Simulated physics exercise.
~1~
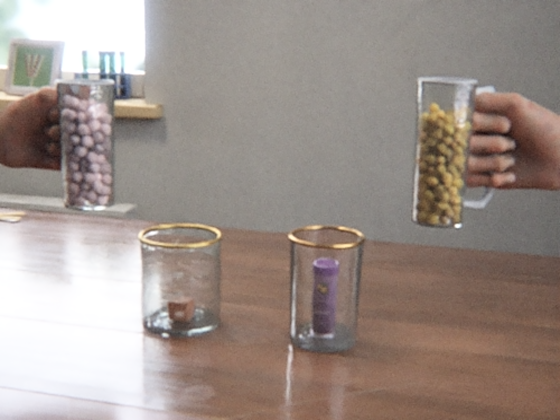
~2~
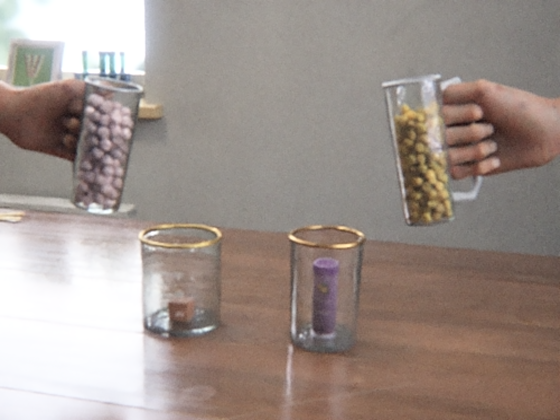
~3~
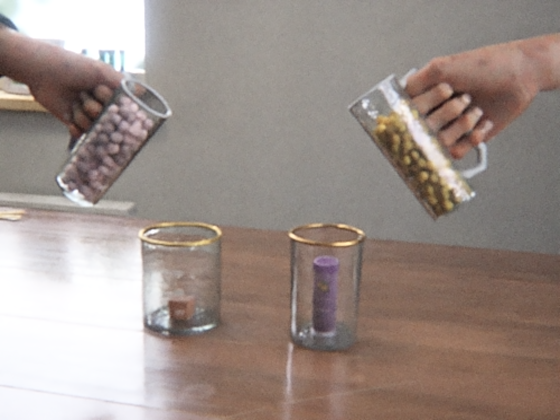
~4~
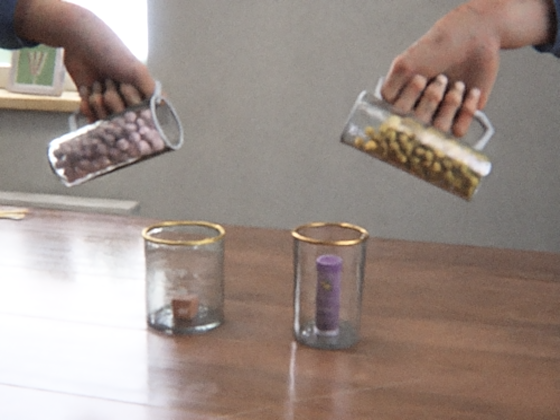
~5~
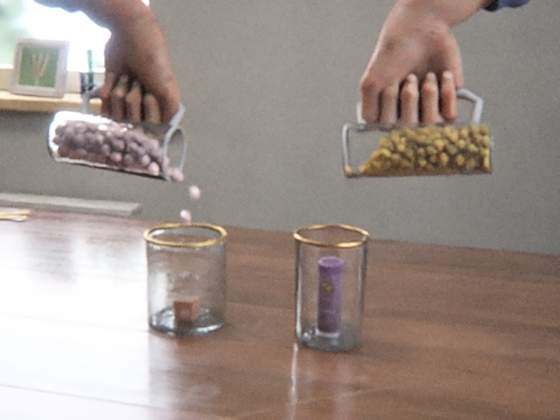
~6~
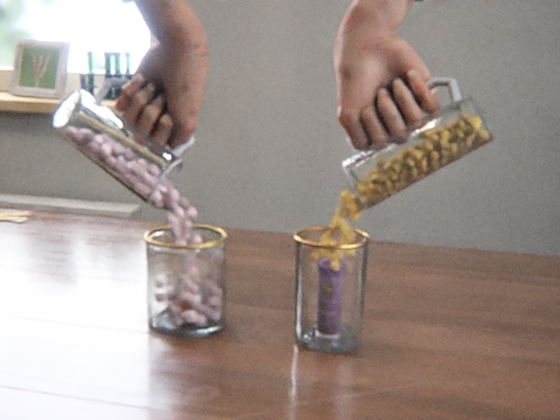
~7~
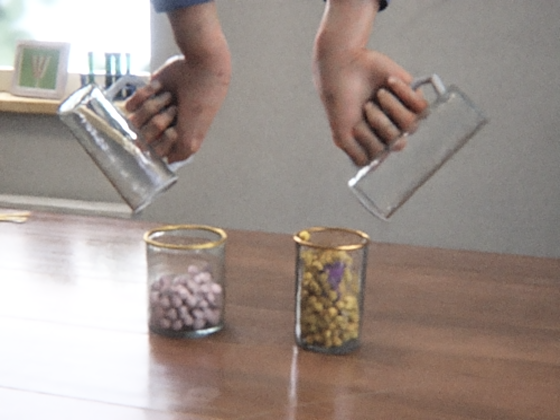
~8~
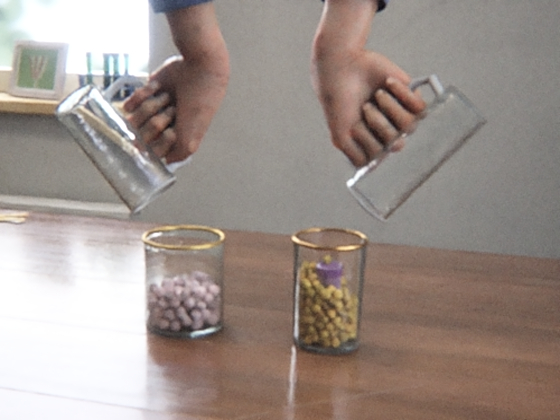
Two hands tipped clear mugs over two gold-rimmed glasses on a table, pouring pinkish balls into the left and yellow ones into the right, until the small brown block was buried and only the purple tube's top still showed.
